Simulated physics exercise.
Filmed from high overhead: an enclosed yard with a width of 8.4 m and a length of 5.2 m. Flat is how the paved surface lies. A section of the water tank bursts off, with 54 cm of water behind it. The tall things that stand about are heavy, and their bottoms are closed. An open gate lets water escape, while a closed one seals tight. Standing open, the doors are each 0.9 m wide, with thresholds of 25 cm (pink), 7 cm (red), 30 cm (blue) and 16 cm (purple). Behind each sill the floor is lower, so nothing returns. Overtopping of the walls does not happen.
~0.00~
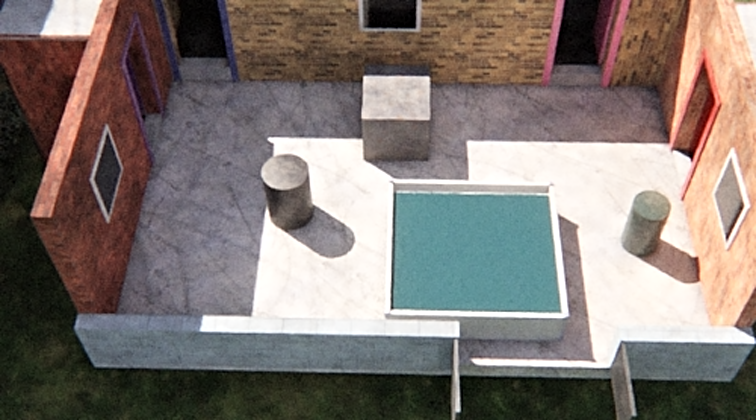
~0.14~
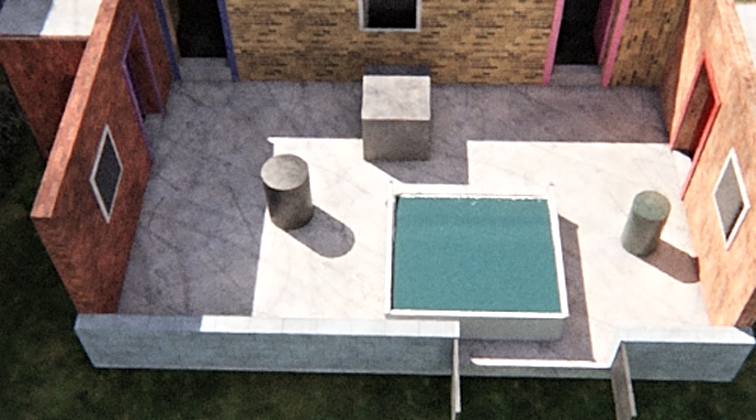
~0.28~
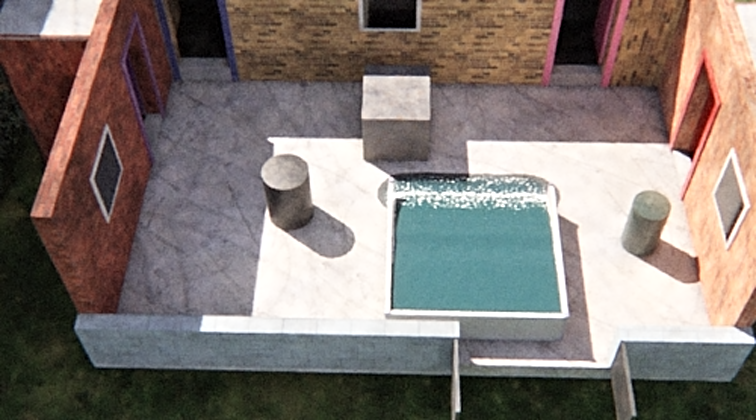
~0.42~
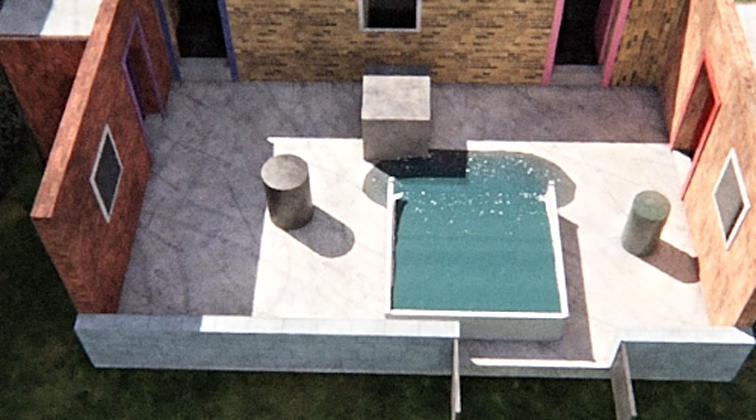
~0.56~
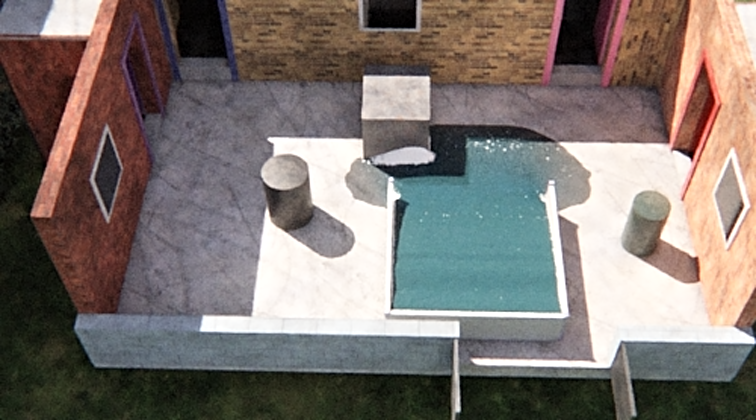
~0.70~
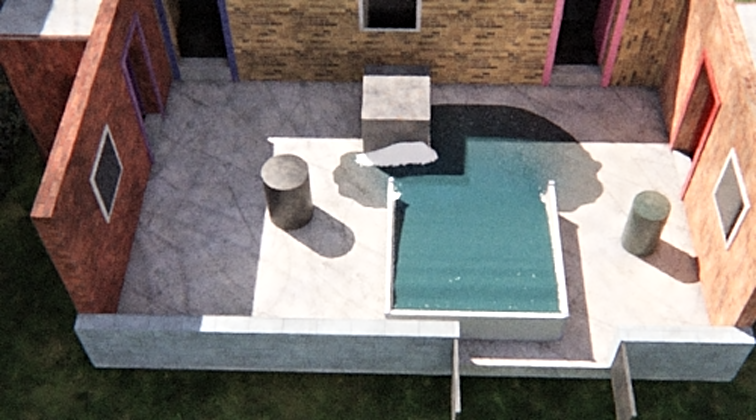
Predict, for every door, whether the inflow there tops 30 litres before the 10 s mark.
Prediction: At the pink door it falls short of 30 litres; at the red door it tops 30 litres; at the blue door it falls short of 30 litres; at the purple door it falls short of 30 litres.
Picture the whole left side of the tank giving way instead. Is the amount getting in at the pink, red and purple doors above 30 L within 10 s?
Then pink would come out on the low side, red on the low side and purple on the low side.
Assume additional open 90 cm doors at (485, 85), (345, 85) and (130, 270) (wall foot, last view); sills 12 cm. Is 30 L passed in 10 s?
In turn: Beyond it, short of it, short of it.
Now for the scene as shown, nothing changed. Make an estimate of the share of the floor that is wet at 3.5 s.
Close to 60 in a hundred parts are wet.
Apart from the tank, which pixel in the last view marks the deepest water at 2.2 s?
Pixel (482, 84), about.
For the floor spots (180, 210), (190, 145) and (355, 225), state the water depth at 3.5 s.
Depths: About 1, 3 and 1 centimetres.
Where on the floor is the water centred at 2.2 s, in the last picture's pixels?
The water's centre is around (467, 180).
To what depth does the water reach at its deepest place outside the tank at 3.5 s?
Max depth: About 36 centimetres.
After 1.4 s water covers 25 % of the floor and is deepest (38 cm) near (471, 84); pink door 10 cm at the sill, 0 L in, red door not reached, blue door not reached, purple door not reached.
After 2.2 s water covers 45 % of the floor and is deepest (35 cm) near (482, 84); pink door 22 cm at the sill, 0 L in, red door not reached, blue door not reached, purple door not reached.
After 3.5 s water covers 60 % of the floor and is deepest (36 cm) near (649, 87); pink door 18 cm at the sill, 0 L in, red door 11 cm at the sill, 1 L in, blue door 7 cm at the sill, 0 L in, purple door 10 cm at the sill, 0 L in.
After 6.0 s water covers 85 % of the floor and is deepest (20 cm) near (705, 354); pink door 14 cm at the sill, 0 L in, red door 11 cm at the sill, 32 L in, blue door 12 cm at the sill, 0 L in, purple door 10 cm at the sill, 3 L in.
After 10.0 s water covers 100 % of the floor and is deepest (13 cm) near (571, 317); pink door 6 cm at the sill, 0 L in, red door 8 cm at the sill, 56 L in, blue door 5 cm at the sill, 0 L in, purple door 4 cm at the sill, 3 L in.
